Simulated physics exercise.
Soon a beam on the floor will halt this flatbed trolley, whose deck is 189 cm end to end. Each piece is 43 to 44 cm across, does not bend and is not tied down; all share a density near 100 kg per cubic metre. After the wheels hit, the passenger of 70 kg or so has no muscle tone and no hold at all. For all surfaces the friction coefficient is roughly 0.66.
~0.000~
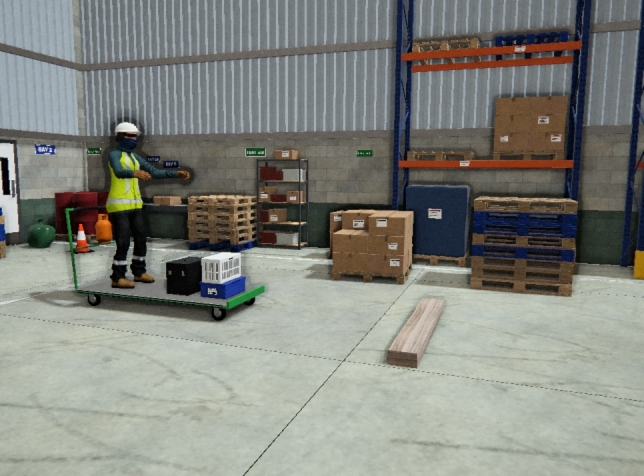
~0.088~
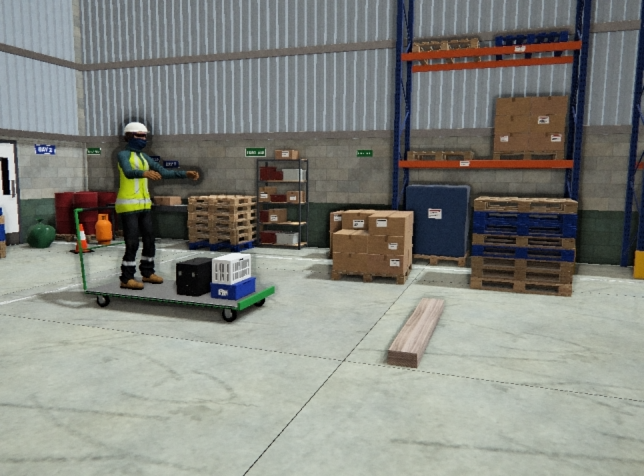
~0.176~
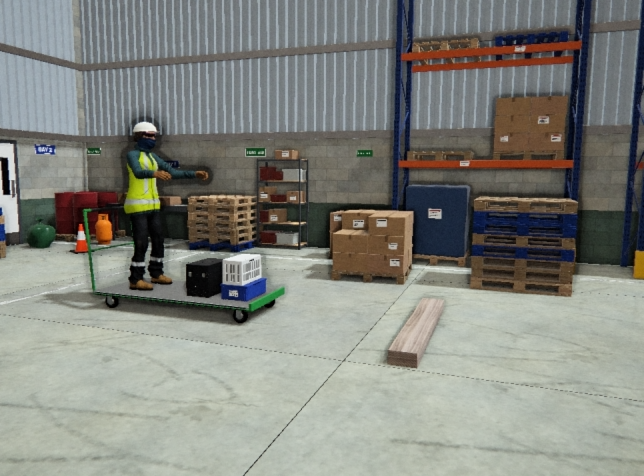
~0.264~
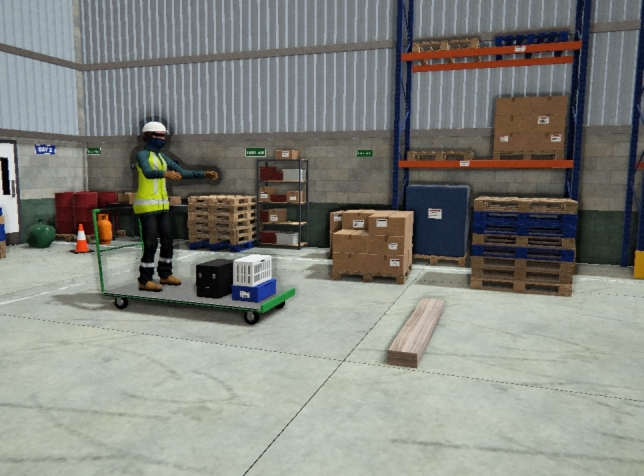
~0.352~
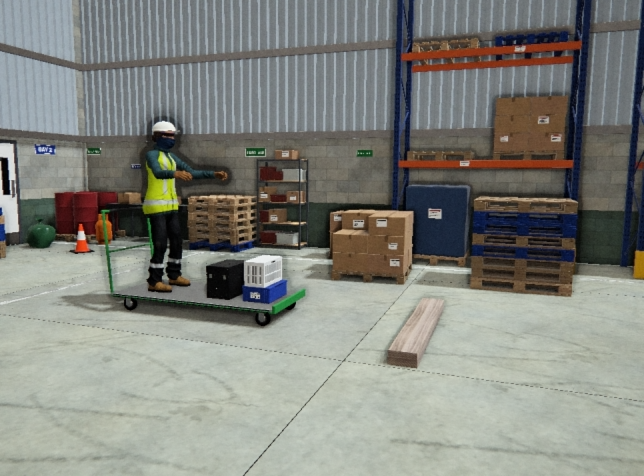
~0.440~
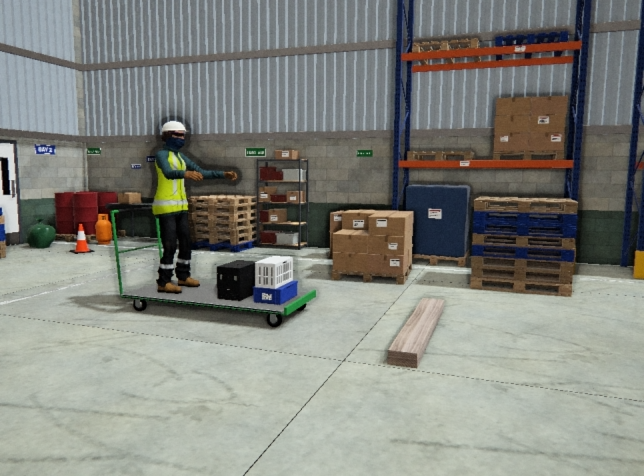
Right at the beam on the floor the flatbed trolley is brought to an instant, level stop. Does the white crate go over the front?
No.
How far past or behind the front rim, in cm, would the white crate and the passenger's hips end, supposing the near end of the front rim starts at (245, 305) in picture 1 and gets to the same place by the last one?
So the white one stops 20 cm short of the front rim, while the hips stay 130 cm behind it.
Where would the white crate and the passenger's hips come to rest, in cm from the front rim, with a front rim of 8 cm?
Then the white one stops 10 cm short of the rim and the hips 120 cm short of it.
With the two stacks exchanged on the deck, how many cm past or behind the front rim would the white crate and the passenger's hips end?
Swapped: White 40 cm behind; hips 120 cm behind.
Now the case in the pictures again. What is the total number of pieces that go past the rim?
The count is 0.
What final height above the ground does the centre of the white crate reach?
Near 45 cm above the ground.
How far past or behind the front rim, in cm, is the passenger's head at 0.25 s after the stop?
Position: Approx. 110 cm behind the front rim.
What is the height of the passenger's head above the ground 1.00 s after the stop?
At that moment it's around 60 cm off the ground.
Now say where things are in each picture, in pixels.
In the first frame, white crate (222, 268), blue tote (224, 287), rim corner (228, 305); 178 cm short of the stop.
In the second frame, white crate (232, 268), blue tote (234, 288), rim corner (239, 306); 165 cm short of the stop.
In the third frame, white crate (242, 269), blue tote (244, 289), rim corner (250, 308); 153 cm short of the stop.
In the fourth frame, white crate (253, 270), blue tote (255, 289), rim corner (262, 309); 141 cm short of the stop.
In the fifth frame, white crate (264, 271), blue tote (265, 290), rim corner (273, 310); 128 cm short of the stop.
In the sixth frame, white crate (275, 272), blue tote (276, 291), rim corner (285, 311); 116 cm short of the stop. Speed about 1.4 m/s.
The wheels strike at 1.27 s.
After 1.52 s the white crate is 14 cm behind the rim, tilted 0°, near (404, 282) in the last picture's view.
After 1.82 s the white crate is 14 cm behind the rim, tilted 0°, near (404, 282) in the last picture's view.
After 2.27 s the white crate is 14 cm behind the rim, tilted 0°, near (404, 282) in the last picture's view.
Final state at 3.4 s, nothing is past the rim; behind it, blue tote, white crate, black toolbox and the passenger's hips.
